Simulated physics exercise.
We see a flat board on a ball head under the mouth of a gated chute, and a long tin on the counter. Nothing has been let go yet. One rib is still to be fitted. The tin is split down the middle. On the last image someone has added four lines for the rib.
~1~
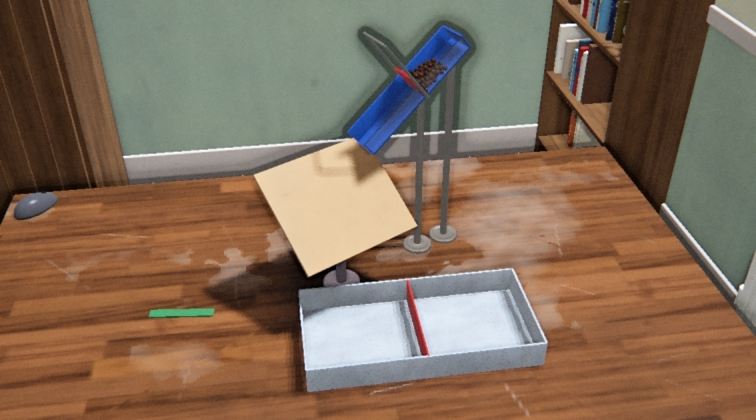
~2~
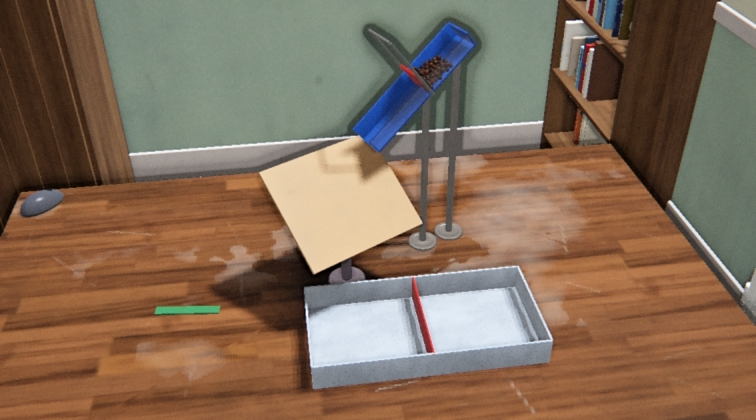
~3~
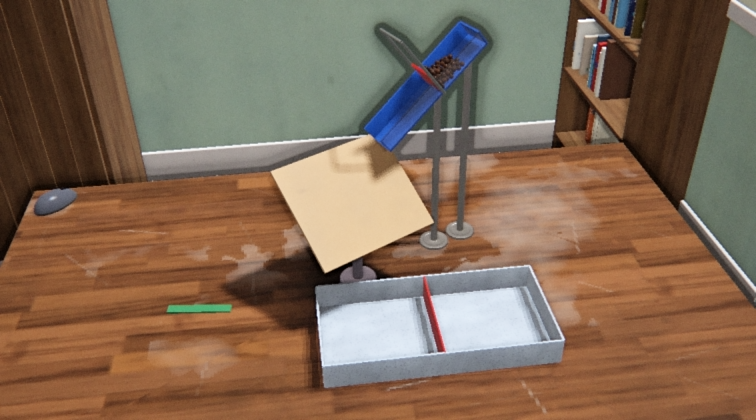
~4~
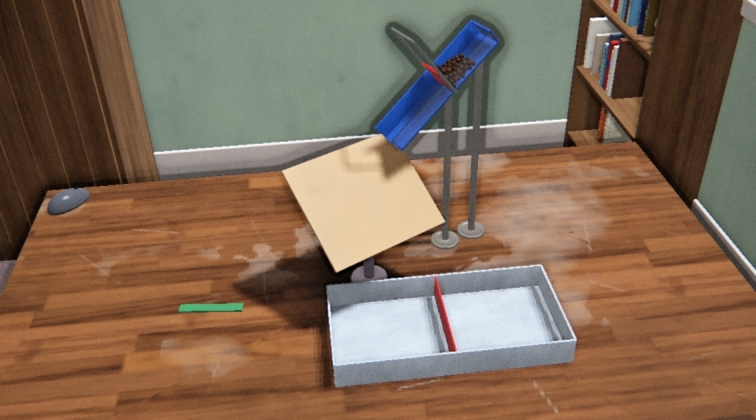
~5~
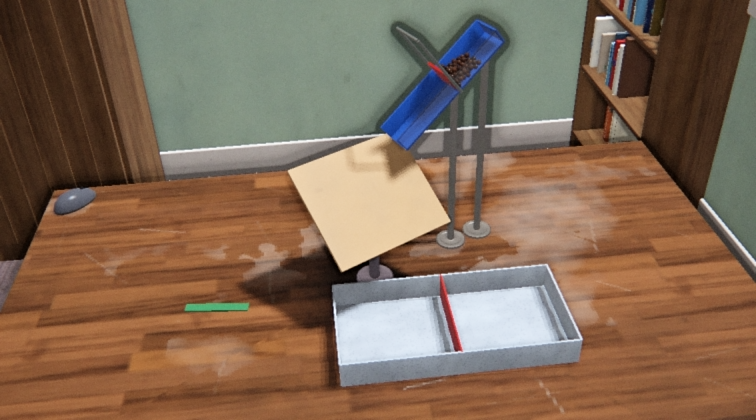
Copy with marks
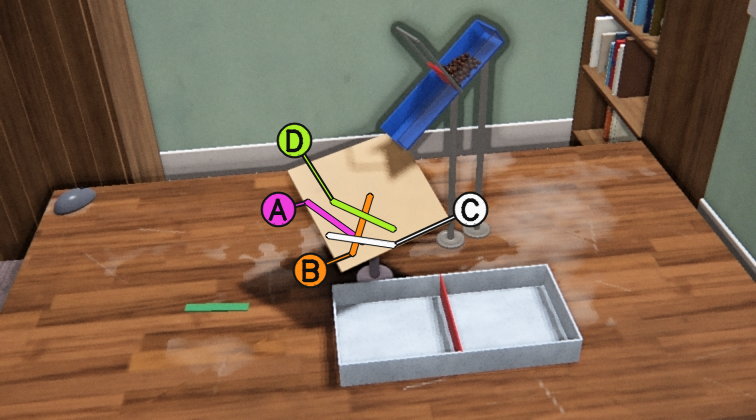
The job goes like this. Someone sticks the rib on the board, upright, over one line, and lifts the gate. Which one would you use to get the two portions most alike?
The best line is D.
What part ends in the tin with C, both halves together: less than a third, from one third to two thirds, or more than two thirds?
More than two thirds.
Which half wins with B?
Left.
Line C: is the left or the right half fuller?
Left.
On the marked copy, line A from (307, 202) to (362, 241); line B from (370, 196) to (352, 253); line C from (329, 235) to (393, 245); line D from (333, 201) to (393, 228).
With A, of what is caught, nearly all in the left half, a small part in the right.
With B, of what is caught, most in the left half, a small part in the right.
With C, of what is caught, most in the left half, a small part in the right.
With D, of what is caught, about half in the left half, about half in the right.
